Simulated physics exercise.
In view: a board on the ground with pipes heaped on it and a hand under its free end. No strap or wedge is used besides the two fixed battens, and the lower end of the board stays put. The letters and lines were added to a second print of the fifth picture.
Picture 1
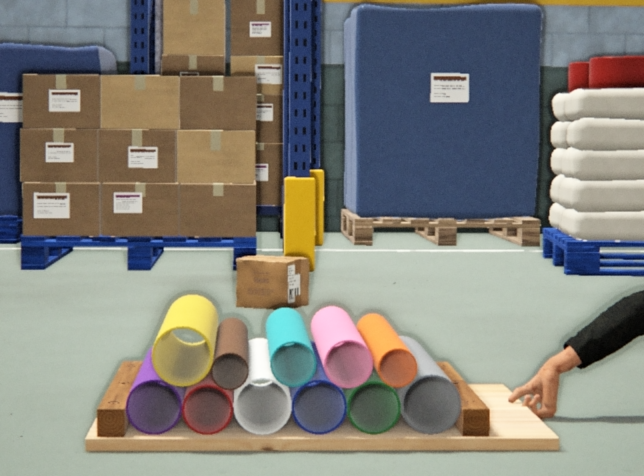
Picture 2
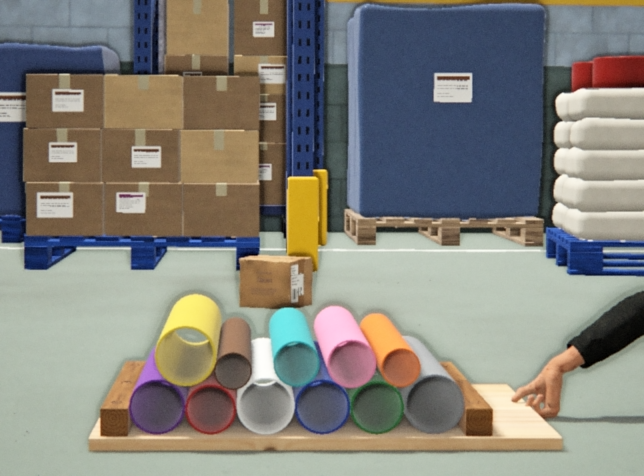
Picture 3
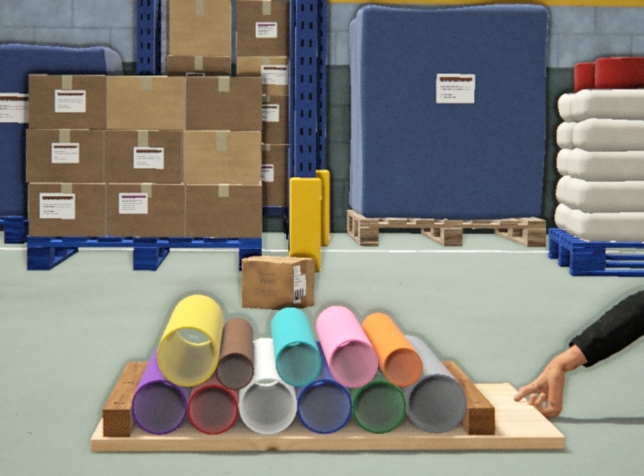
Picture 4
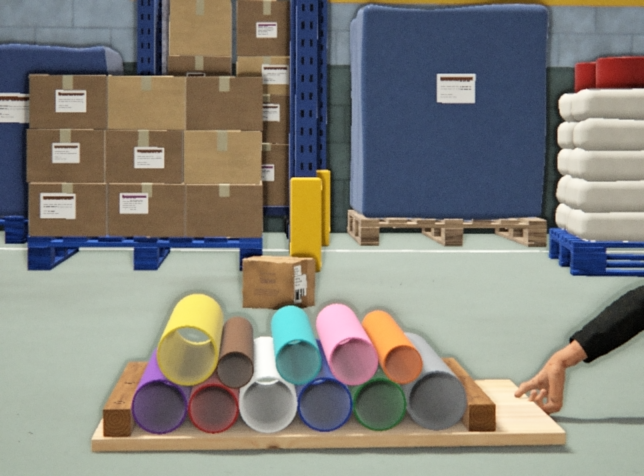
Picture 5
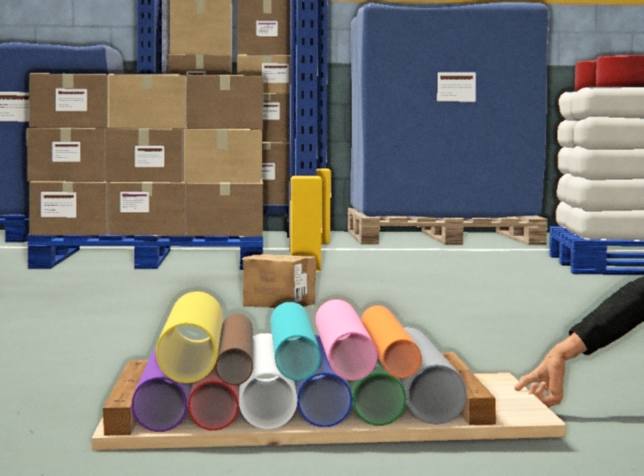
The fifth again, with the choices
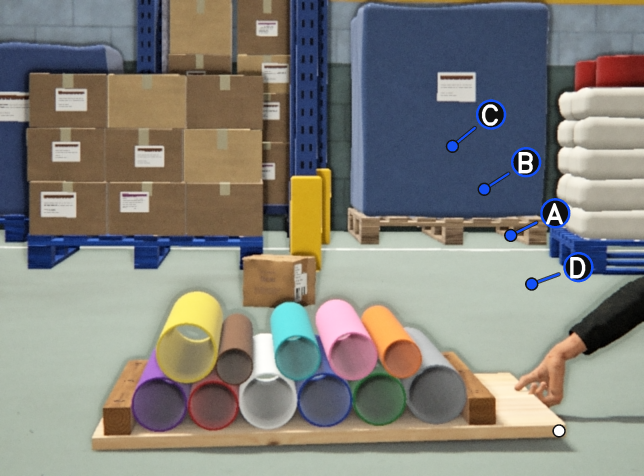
In a warehouse, a heap of colourful pipes sat between wooden blocks on a board, and a hand at its right end raised that end very slightly while the pipes stayed stacked.
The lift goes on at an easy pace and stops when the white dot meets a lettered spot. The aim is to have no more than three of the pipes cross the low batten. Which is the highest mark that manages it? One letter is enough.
A is the limit.
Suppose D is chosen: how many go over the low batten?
At D the number is none.
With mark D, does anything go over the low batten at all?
At D: No.
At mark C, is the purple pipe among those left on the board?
Yes.
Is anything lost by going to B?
Yes, at B.
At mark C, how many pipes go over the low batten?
It comes to five.
On the marked copy, A at (511, 235); B at (484, 189); C at (452, 146); D at (532, 284); the white dot at (559, 431).
Taking A. A third of the way, board at 16°.
Two thirds of the way, board at 27°.
When it is over, board at 27°, none over the low batten.
As for the rest, B five over the low batten; C five over the low batten; D none over the low batten.
